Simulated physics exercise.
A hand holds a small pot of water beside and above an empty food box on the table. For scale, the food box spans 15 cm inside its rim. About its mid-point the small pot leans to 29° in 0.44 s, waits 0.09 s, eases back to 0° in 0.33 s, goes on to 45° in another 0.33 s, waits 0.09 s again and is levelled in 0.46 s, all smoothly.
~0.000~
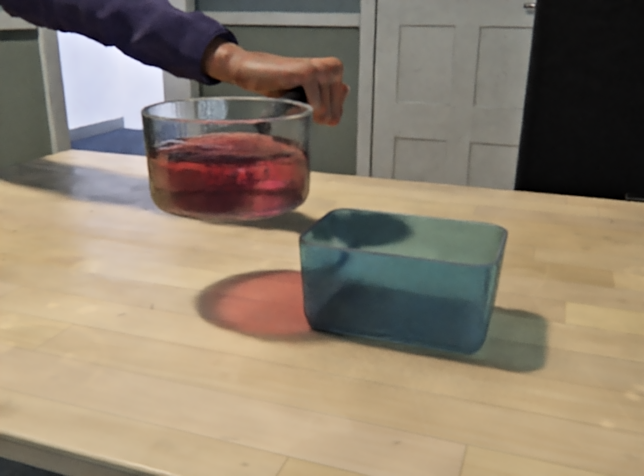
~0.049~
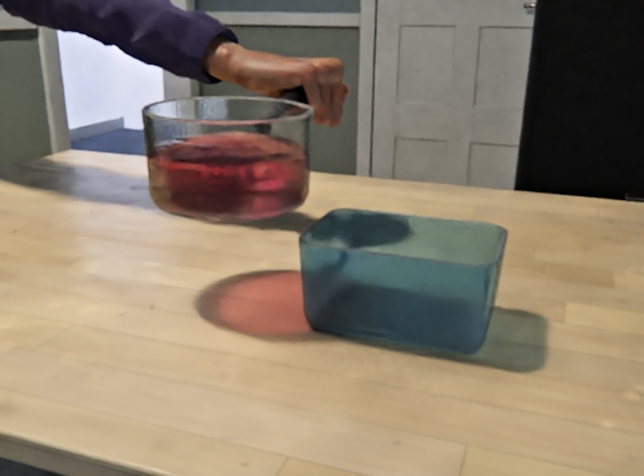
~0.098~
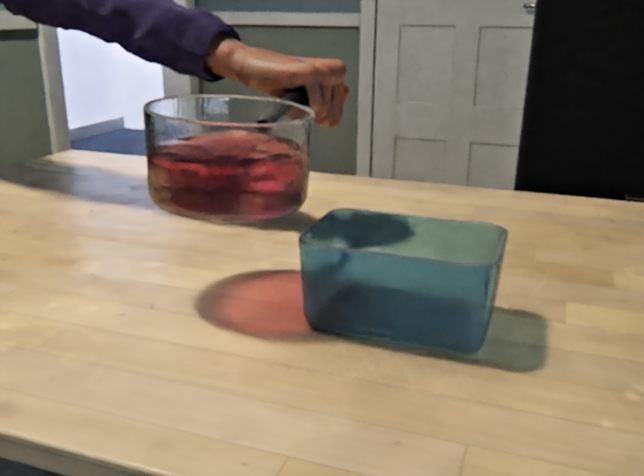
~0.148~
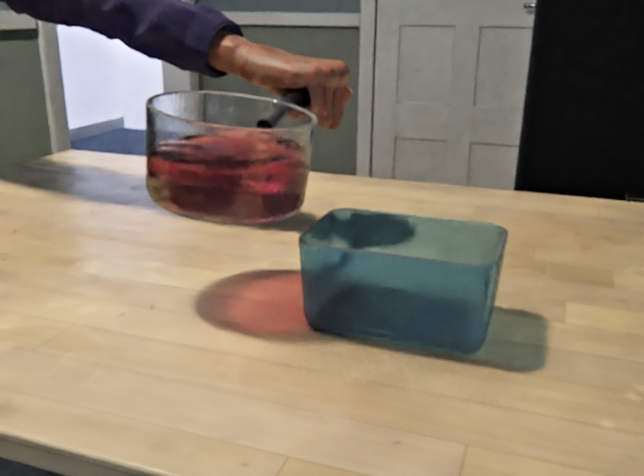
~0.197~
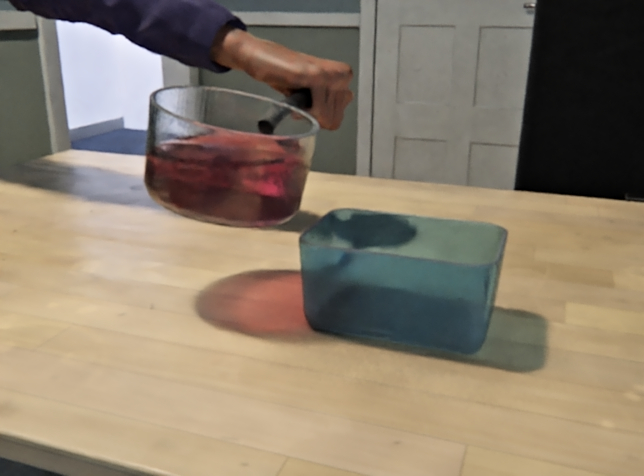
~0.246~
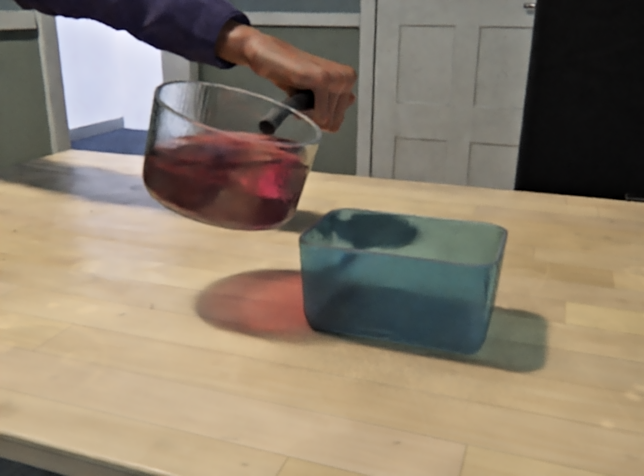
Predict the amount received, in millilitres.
The food box gets roughly 145 ml.
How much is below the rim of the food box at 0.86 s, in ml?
Close to 5 ml.
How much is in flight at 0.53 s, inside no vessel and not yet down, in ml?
About 5 ml.
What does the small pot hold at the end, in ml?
About 450 ml.
Then, 0.53 s in, the tilt is 29° and the food box has 0 ml, the small pot 595 ml, and 0 ml is on the table.
Then, 0.86 s in, the tilt is 0° and the food box has 5 ml, the small pot 595 ml, and 0 ml is on the table.
Then, 1.28 s in, the tilt is 45° and the food box has 40 ml, the small pot 510 ml, and 0 ml is on the table.
Then, 1.61 s in, the tilt is 8° and the food box has 145 ml, the small pot 455 ml, and 0 ml is on the table.
Finally, the food box has 145 ml, the small pot 455 ml, and 0 ml is on the table.
